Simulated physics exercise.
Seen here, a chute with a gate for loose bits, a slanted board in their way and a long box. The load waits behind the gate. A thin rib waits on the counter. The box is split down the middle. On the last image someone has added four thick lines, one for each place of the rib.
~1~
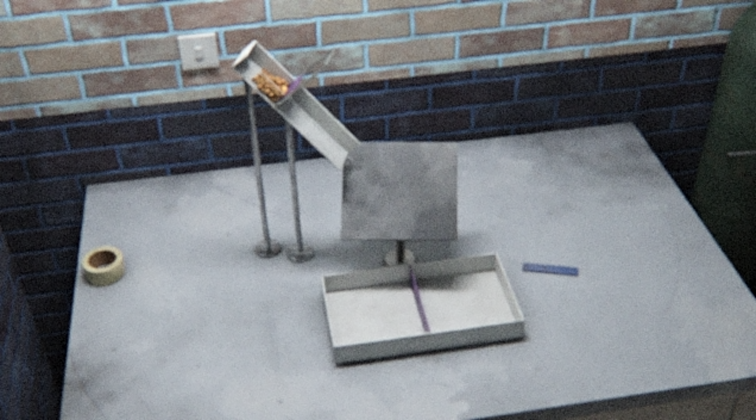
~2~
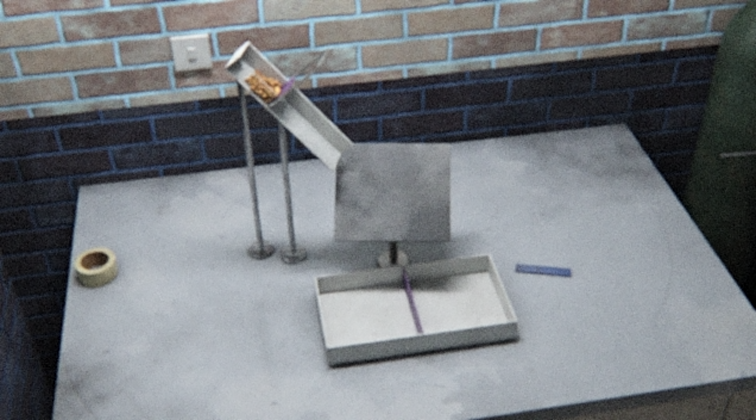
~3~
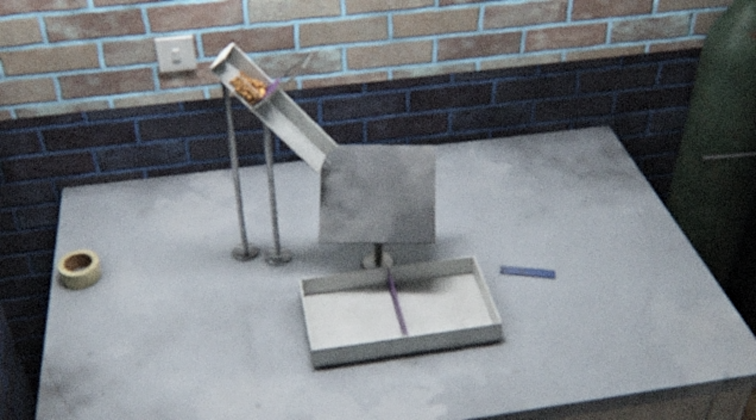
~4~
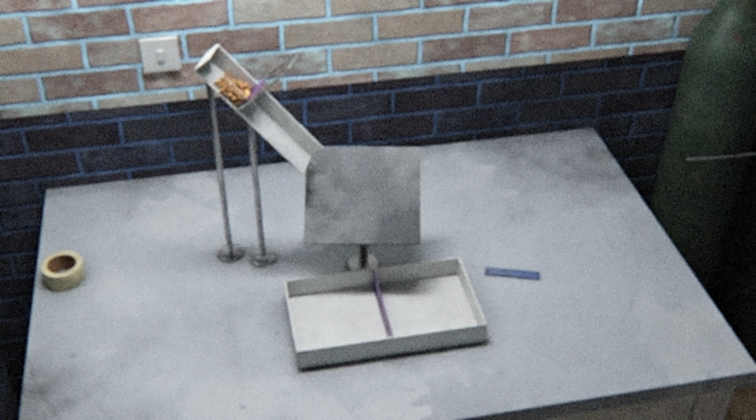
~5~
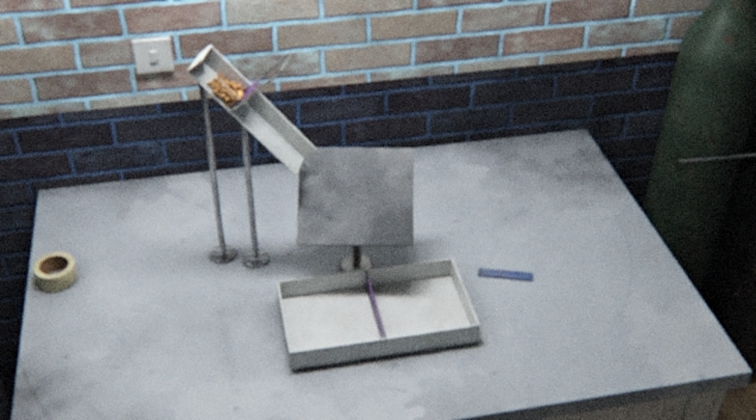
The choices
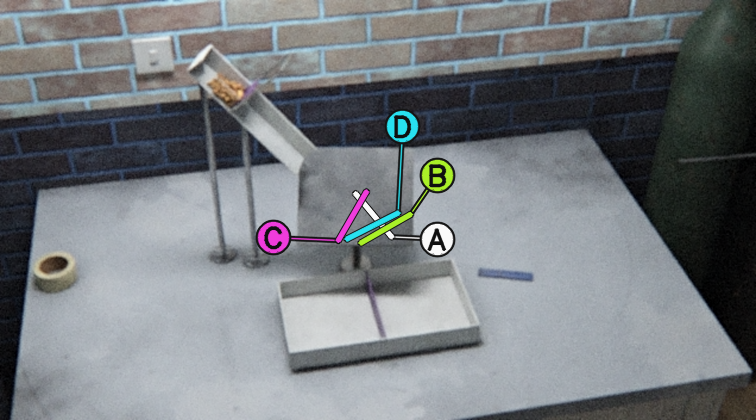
On a grey worktop against a brick wall, a sloping chute holds a clump of small orange-brown bits behind a purple gate, above a tilted grey board and a divided box. The view drifts so everything slides slightly left together, while the bits, gate and board stay put.
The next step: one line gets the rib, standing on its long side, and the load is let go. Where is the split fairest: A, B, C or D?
Choose A.
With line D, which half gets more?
More lands on the left.
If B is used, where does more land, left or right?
Left.
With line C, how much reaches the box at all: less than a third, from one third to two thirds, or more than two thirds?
More than two thirds.
On the marked copy, line A from (355, 193) to (391, 236); line B from (410, 214) to (360, 242); line C from (366, 191) to (338, 240); line D from (398, 213) to (346, 238).
With A, of what is caught, close to half in the left half, close to half in the right.
With B, of what is caught, the bulk in the left half, a small share in the right.
With C, of what is caught, the whole lot in the left half, none at all in the right.
With D, of what is caught, the whole lot in the left half, none at all in the right.
